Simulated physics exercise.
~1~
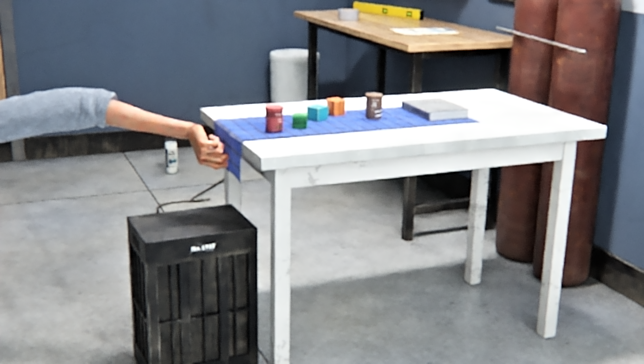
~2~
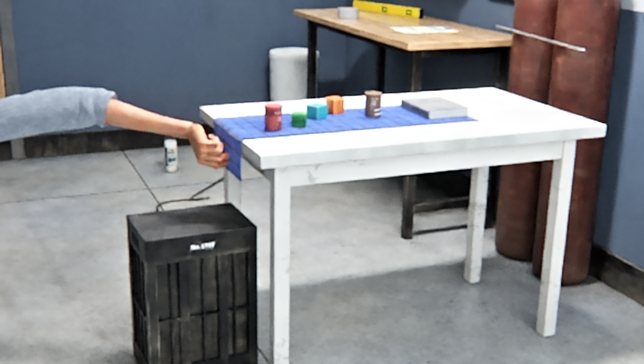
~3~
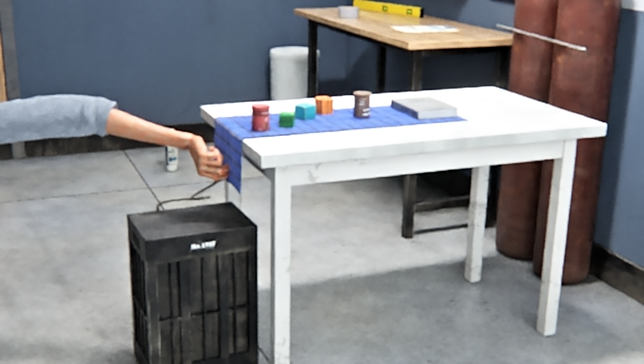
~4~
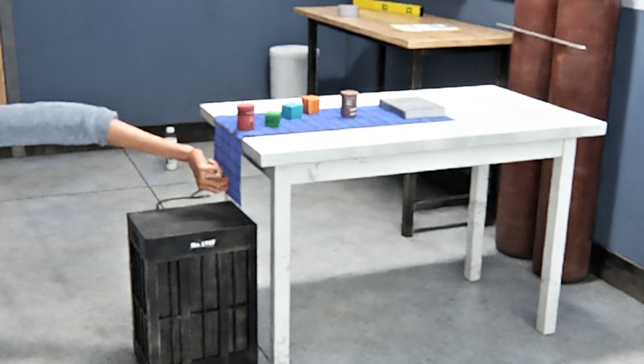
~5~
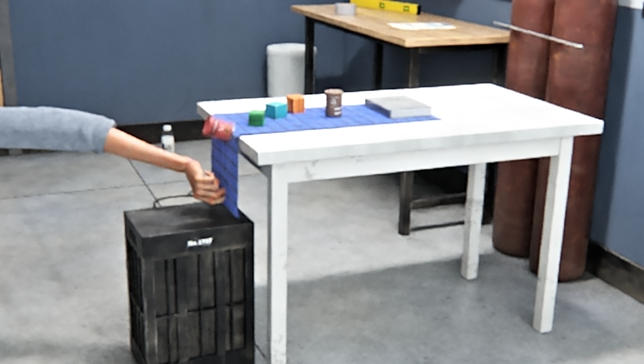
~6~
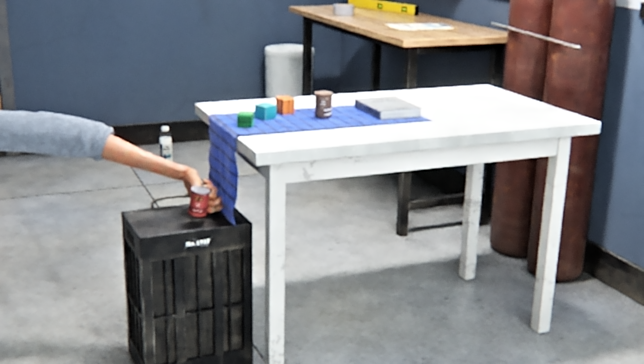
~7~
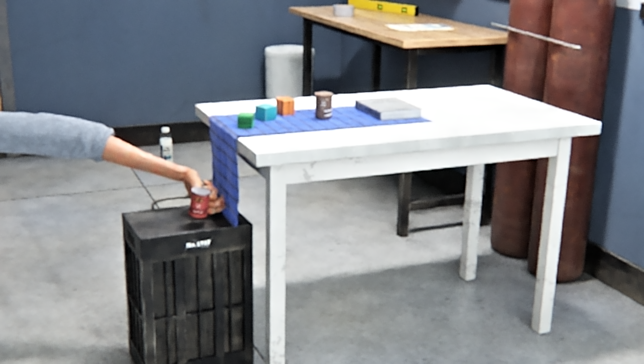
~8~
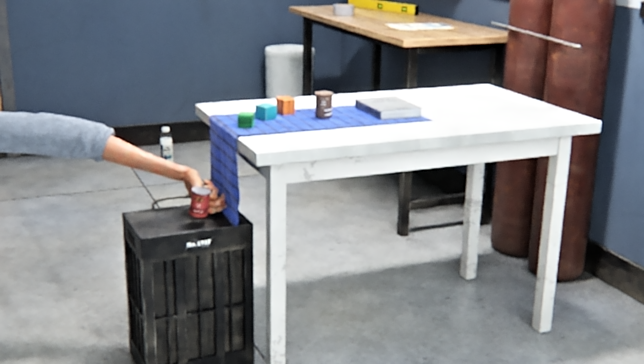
A hand pulls a blue cloth down until one red can tips onto the crate.
